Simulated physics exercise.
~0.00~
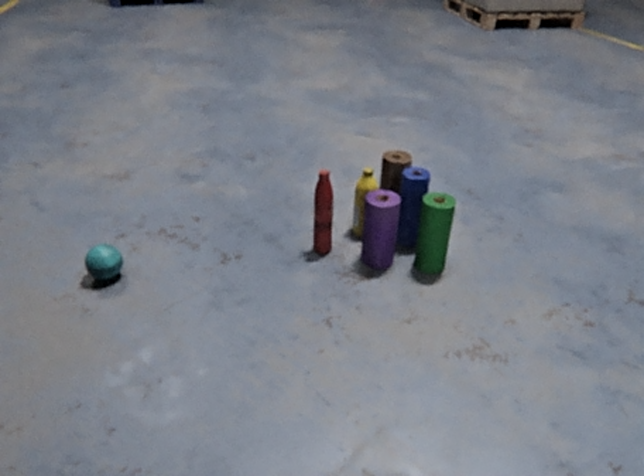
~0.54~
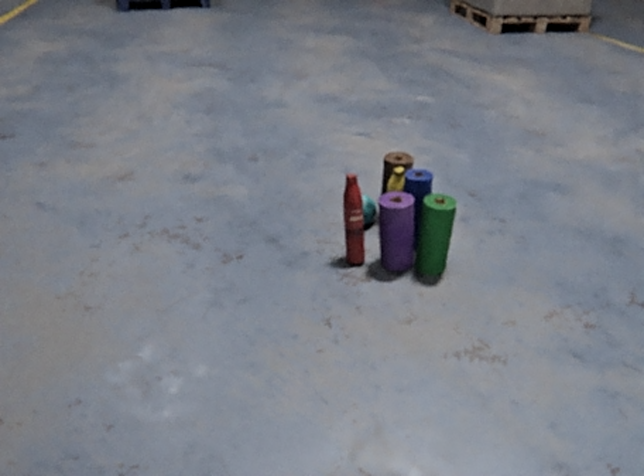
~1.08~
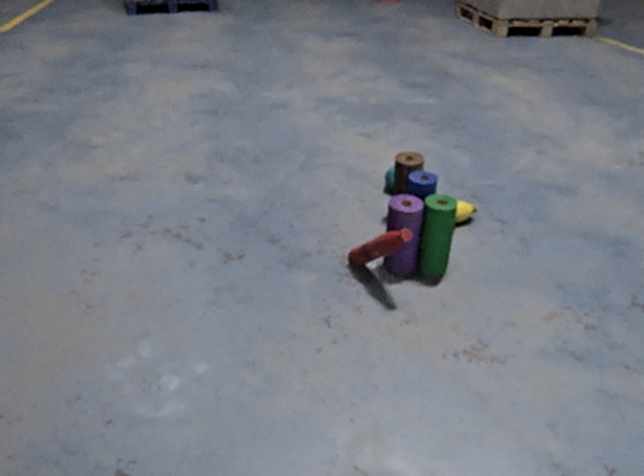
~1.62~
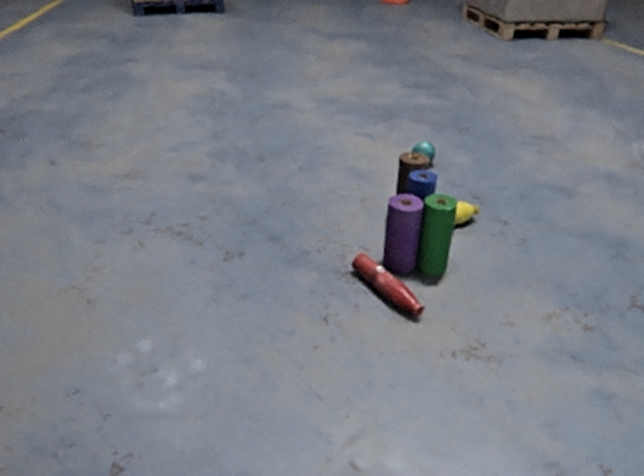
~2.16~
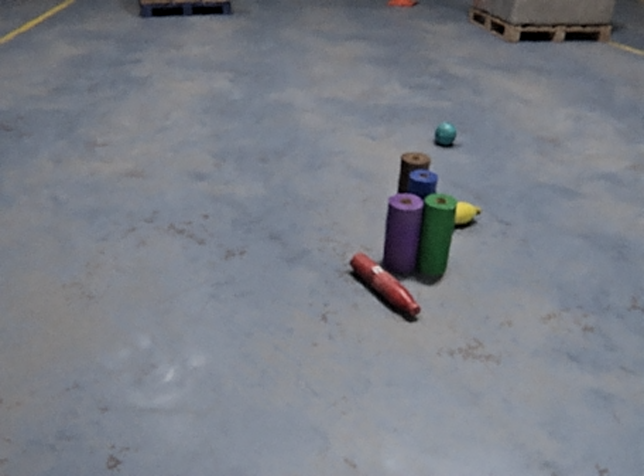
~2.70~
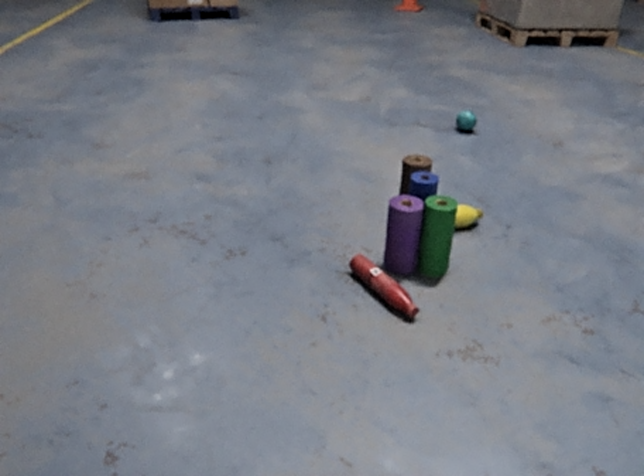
On a concrete floor, a turquoise ball rolls into standing objects, toppling red and yellow bottles.
